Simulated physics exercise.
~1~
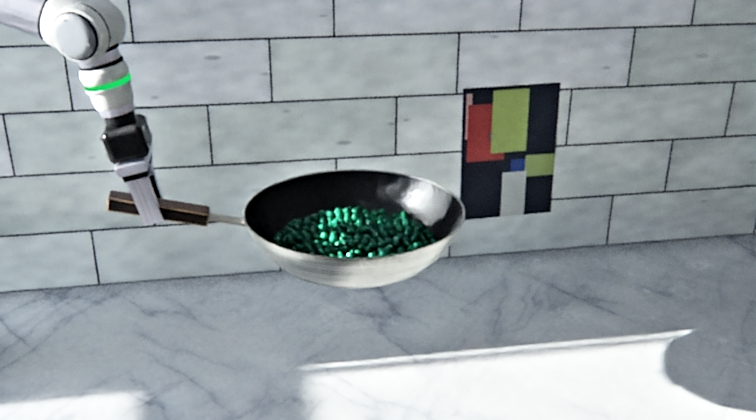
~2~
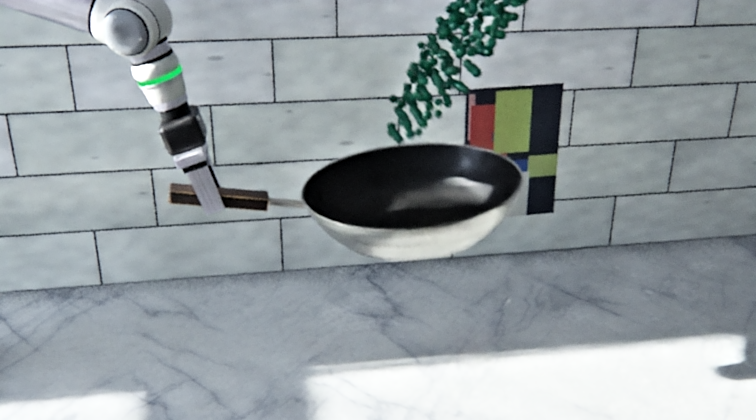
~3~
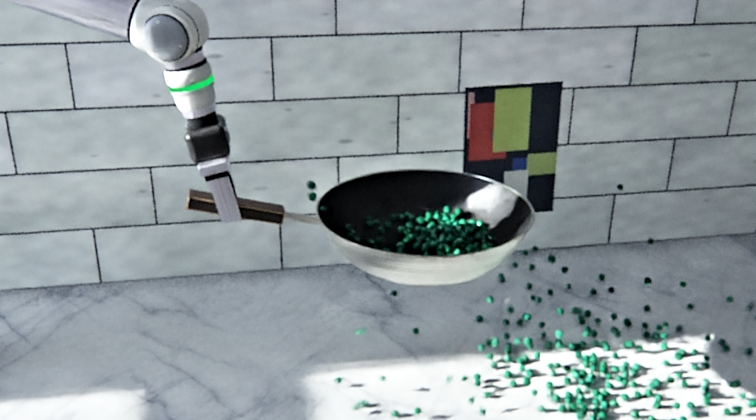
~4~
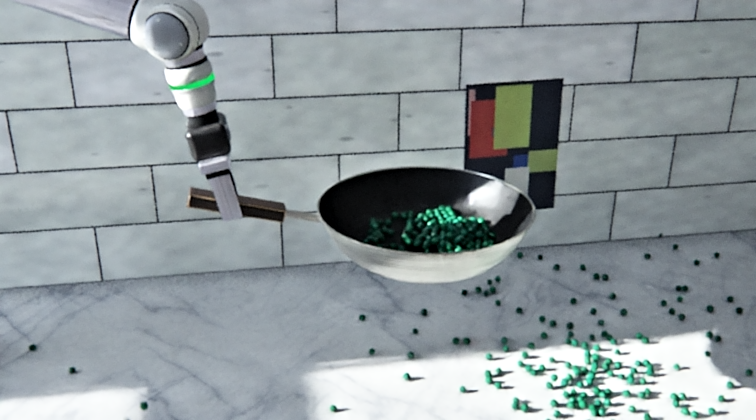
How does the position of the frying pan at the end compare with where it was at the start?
The frying pan ends up further to the right than where it began, at about the same height above the counter.
